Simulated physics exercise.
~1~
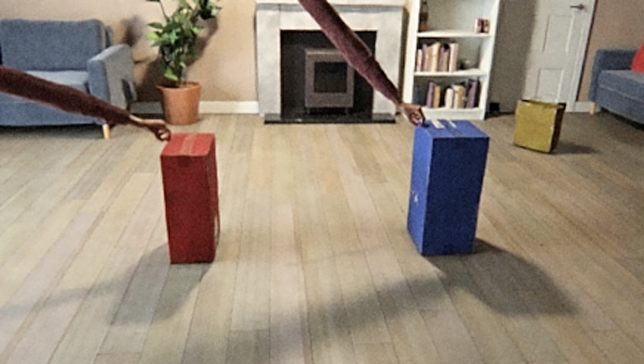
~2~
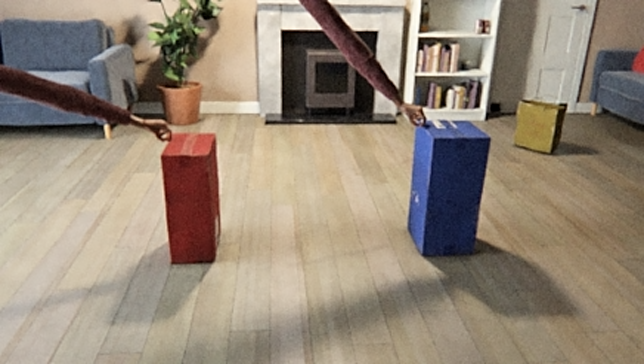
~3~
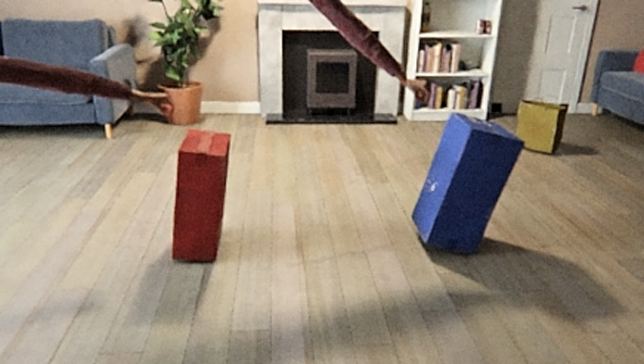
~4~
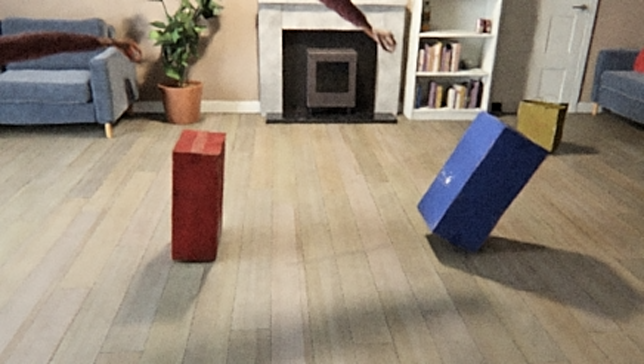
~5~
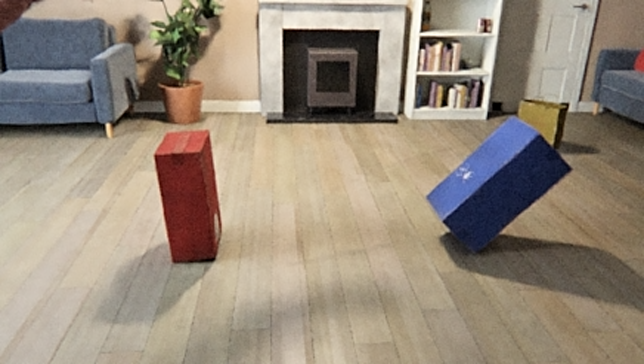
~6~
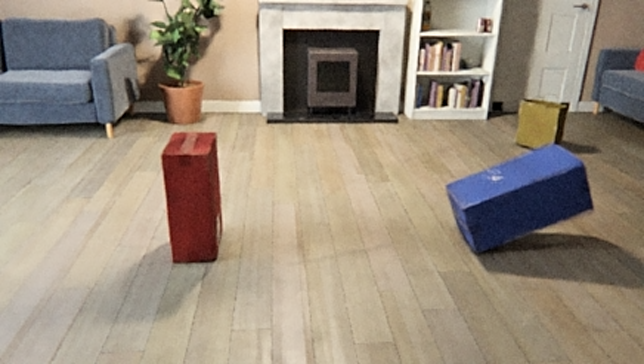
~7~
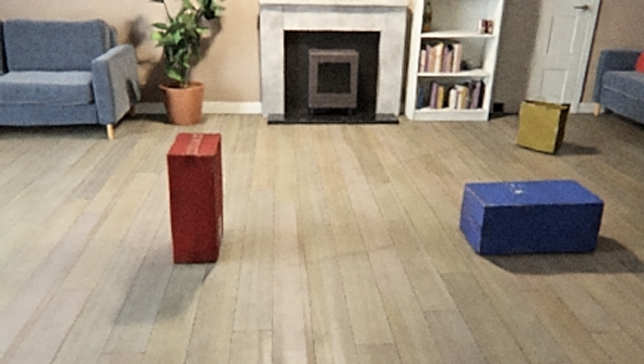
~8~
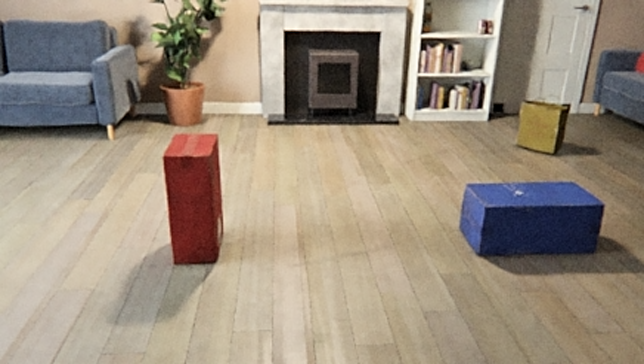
In a living room, two hands push tall red and blue boxes; the blue topples right onto its side, the red rocks upright.
